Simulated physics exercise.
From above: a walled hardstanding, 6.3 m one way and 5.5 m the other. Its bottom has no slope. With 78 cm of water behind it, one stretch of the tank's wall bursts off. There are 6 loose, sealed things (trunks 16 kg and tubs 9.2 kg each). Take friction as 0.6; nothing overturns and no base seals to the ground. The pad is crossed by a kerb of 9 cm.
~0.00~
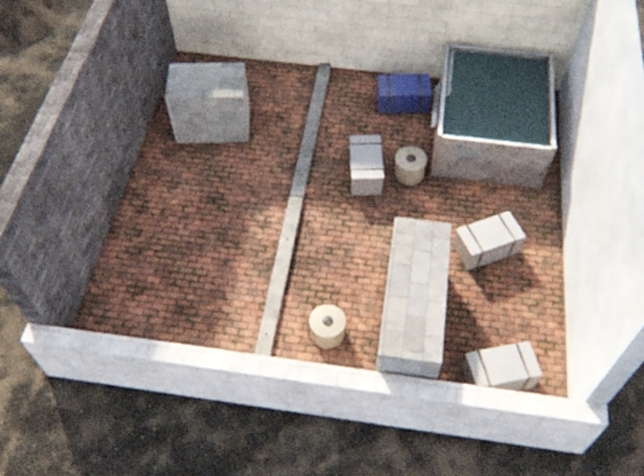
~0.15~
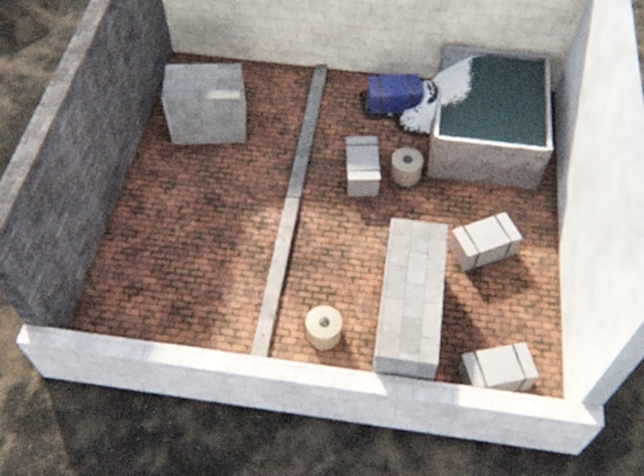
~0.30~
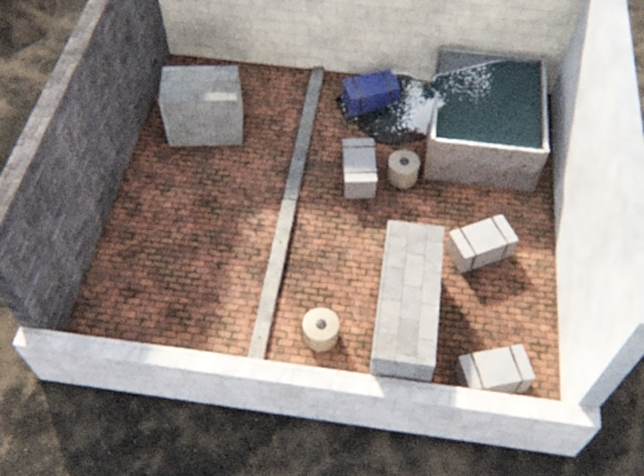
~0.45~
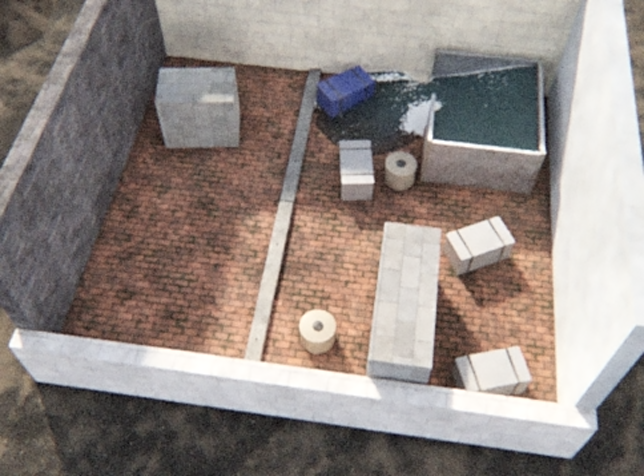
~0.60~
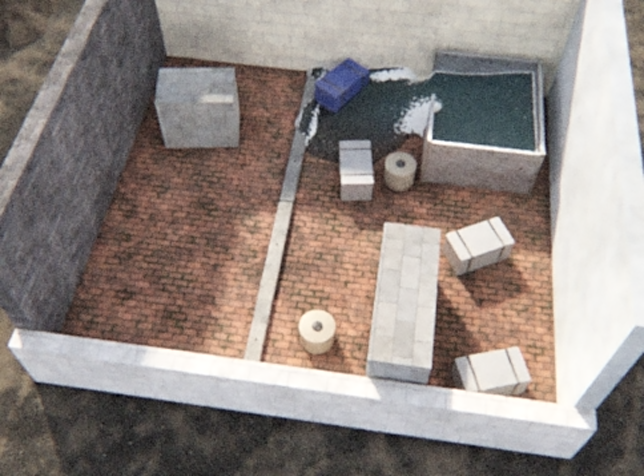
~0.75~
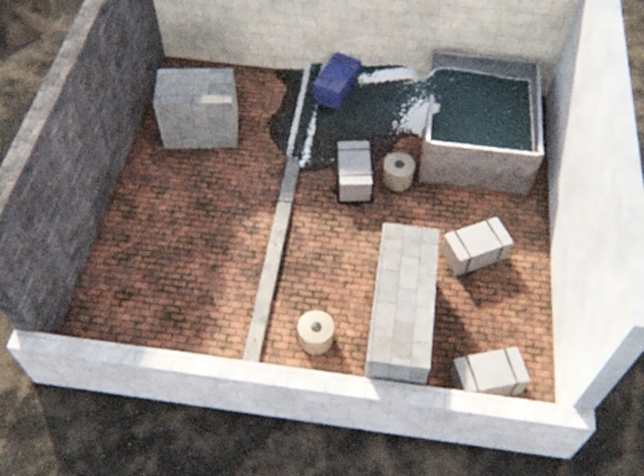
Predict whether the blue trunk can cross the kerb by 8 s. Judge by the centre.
The blue trunk gets past.
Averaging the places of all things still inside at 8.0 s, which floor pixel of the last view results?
Near (361, 235).
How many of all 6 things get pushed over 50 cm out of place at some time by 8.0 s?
I count 1.
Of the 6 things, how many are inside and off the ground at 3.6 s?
I count 1.
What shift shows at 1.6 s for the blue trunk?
Roughly 200 cm by then.
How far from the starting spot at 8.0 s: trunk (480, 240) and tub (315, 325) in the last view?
In that order: 0 cm, 50 cm.
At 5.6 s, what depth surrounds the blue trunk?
About 10 cm.
After 1.6 s the blue trunk is near (248, 78), 2.2 m from its start, afloat; 1 of 6 are over the mark; 1 afloat.
After 3.6 s the blue trunk is near (159, 71), 3.6 m from its start, afloat; 1 of 6 are over the mark; 1 afloat.
After 5.6 s the blue trunk is near (160, 75), 3.6 m from its start, afloat; 1 of 6 are over the mark; 2 afloat.
After 8.0 s the blue trunk is near (160, 76), 3.6 m from its start, aground; 1 of 6 are over the mark; 1 afloat.
